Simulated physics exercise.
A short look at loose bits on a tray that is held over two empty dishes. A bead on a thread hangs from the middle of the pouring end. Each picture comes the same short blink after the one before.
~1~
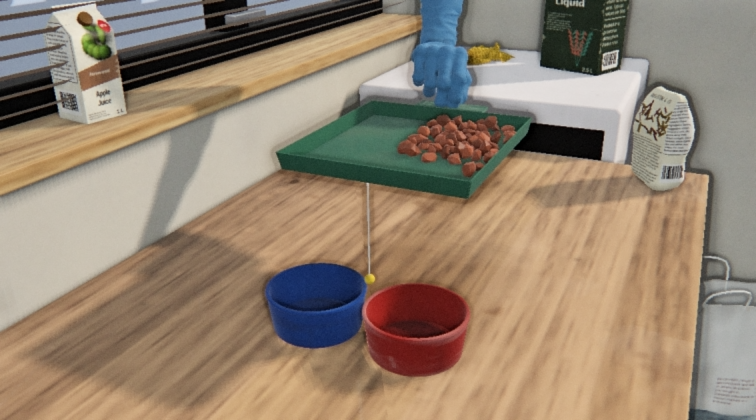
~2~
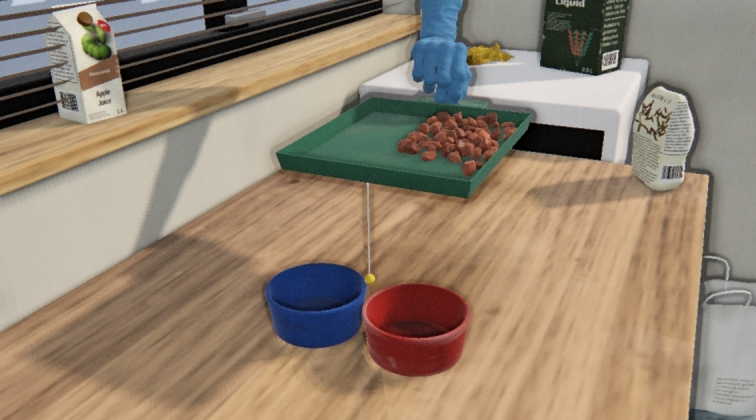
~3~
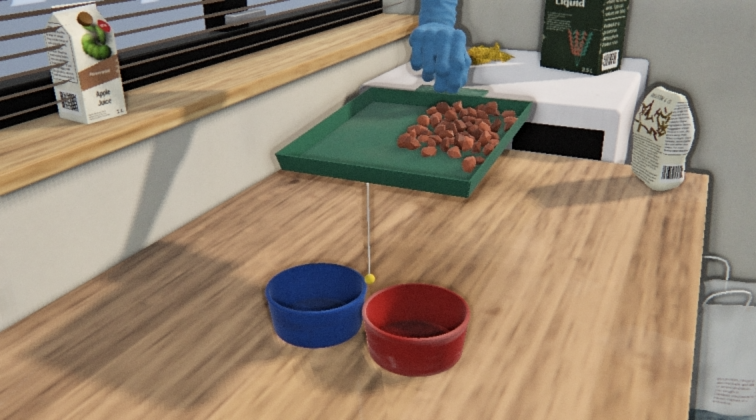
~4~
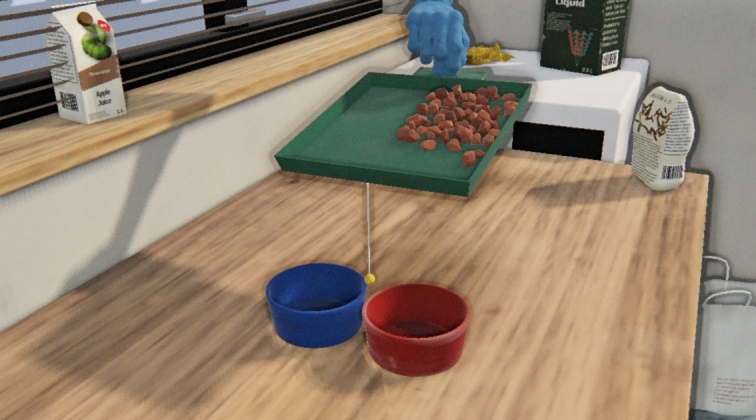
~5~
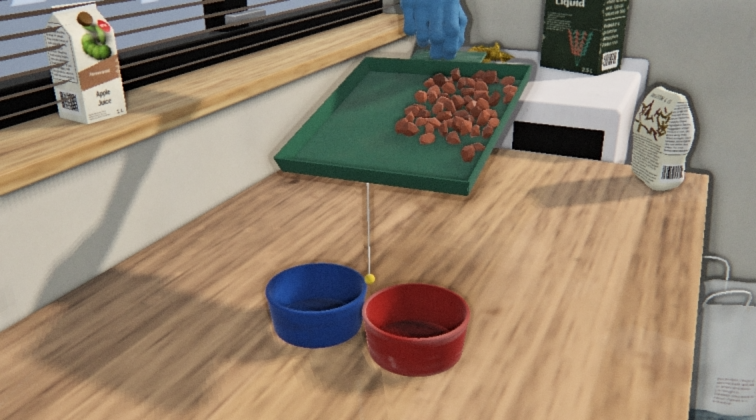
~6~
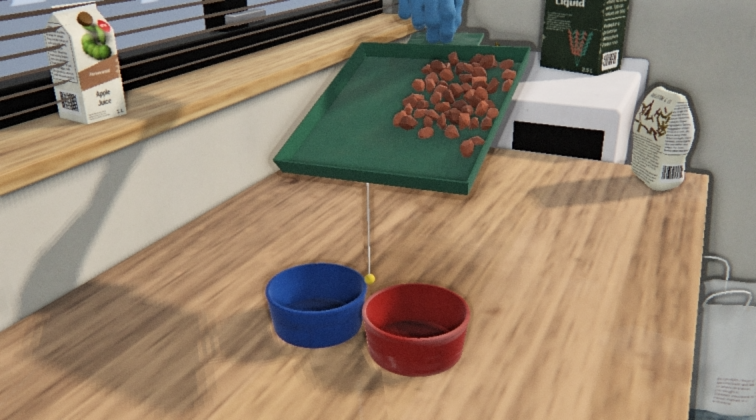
In the video, a blue-gloved hand raises the far side of a green tray holding reddish-brown chunks, gradually steepening its tilt above a blue bowl and a red bowl, while the chunks stay clustered toward the right side.
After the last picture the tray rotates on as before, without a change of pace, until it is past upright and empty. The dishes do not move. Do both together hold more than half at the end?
In the dishes lies under half of it.
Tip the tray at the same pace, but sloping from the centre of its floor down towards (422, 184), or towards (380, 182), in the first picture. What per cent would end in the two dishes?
About 60 and 40 per cent.
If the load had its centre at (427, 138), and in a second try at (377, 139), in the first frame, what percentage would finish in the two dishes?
First some 50, then 50 per cent.
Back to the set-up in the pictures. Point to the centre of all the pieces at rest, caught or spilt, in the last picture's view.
Around (311, 382).
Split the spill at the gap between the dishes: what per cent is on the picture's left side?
Roughly 80 in a hundred.
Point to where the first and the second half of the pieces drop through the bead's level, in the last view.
At about (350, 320), then at (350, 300).
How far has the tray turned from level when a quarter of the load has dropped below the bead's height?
At some 80 degrees.
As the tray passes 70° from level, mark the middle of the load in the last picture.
At about (385, 175).
Shortly afterwards, tray tipped steeply; the bulk on the tray; near a quarter in the air.
Next, tray tipped past a quarter turn; near a quarter on the tray; a little in the right dish; a little in the left dish; near half outside both; a little in the air.
Some moments later, tray tipped past a quarter turn; a little in the right dish; near a quarter in the left dish; near two thirds outside both.
In the end, tray tipped past a quarter turn; a little in the right dish; near a quarter in the left dish; near two thirds outside both.
